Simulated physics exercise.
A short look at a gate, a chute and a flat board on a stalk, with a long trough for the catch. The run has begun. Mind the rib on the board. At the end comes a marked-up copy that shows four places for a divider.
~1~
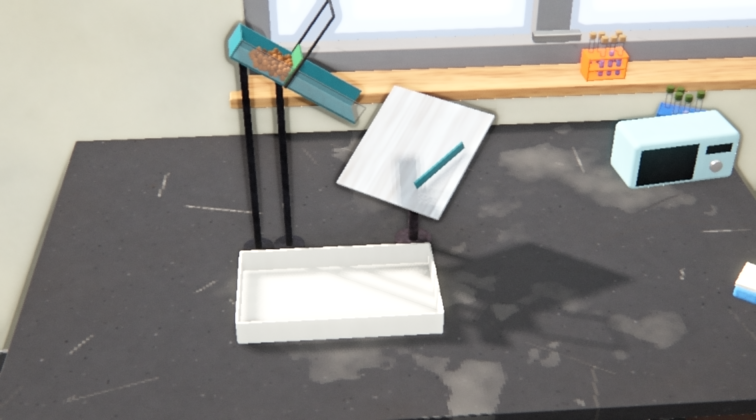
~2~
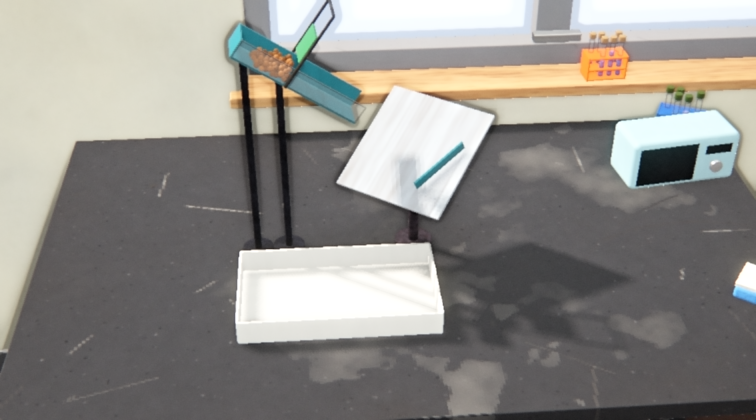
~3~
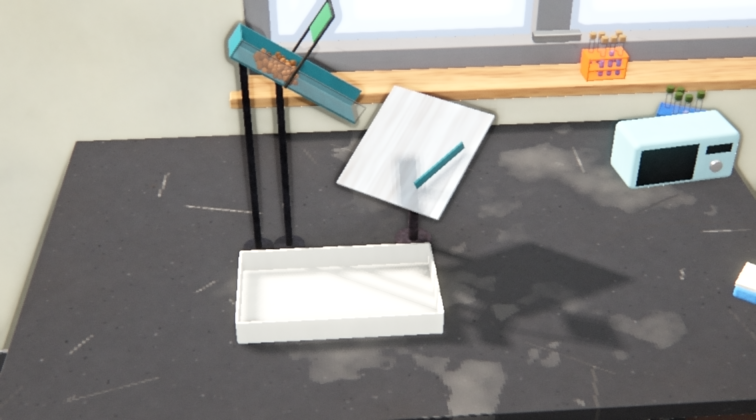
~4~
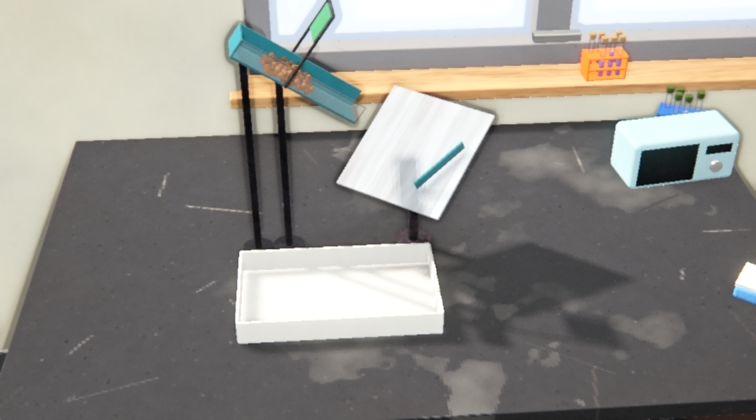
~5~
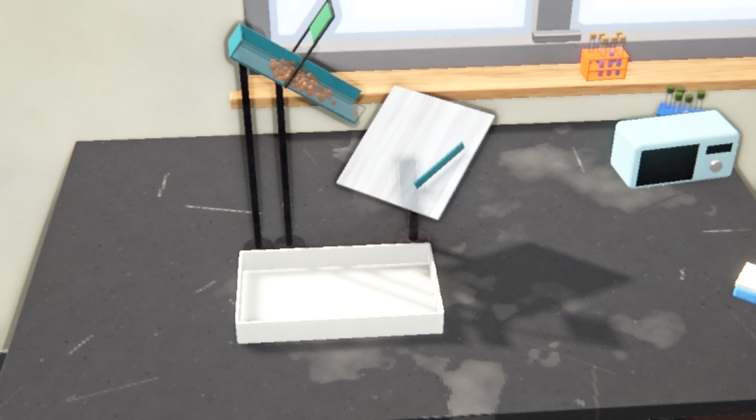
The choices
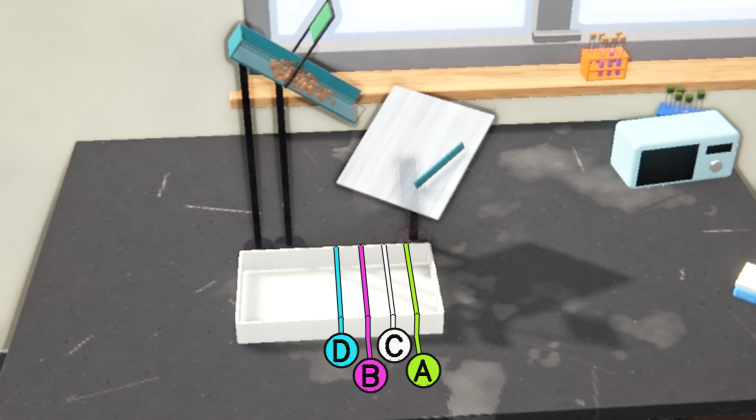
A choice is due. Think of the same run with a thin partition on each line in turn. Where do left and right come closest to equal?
Best: B.
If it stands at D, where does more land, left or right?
Right.
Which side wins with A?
More lands on the left.
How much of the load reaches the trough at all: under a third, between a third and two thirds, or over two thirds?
About that: Over two thirds.
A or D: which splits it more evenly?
D it is.
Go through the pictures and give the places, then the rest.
In the first picture, load behind the gate (275, 63), cereal balls; lip of the chute (353, 115), sloping gently.
In the second picture, middle of the board (415, 149), tilted fairly steeply; middle of its low edge (386, 200); of its high edge (443, 100).
In the third picture, front corners of the trough (237, 323) and (443, 313), empty; front of the load (295, 75).
In the fourth picture, middle of the load (286, 69); its front (309, 85), roughly a third of the way to the lip; rib from (462, 142) to (414, 183).
In the fifth picture, middle of the load (298, 76); its front (334, 103), roughly two thirds of the way to the lip.
On the marked copy, line A crosses the front rim at (416, 314); line B crosses the front rim at (367, 316); line C crosses the front rim at (392, 315); line D crosses the front rim at (340, 318).
If A is chosen, of what is caught, every piece on the left of the divider, not one piece on the right.
If B is chosen, of what is caught, roughly half on the left of the divider, roughly half on the right.
If C is chosen, of what is caught, almost all on the left of the divider, about a tenth on the right.
If D is chosen, of what is caught, roughly a quarter on the left of the divider, the larger part on the right.
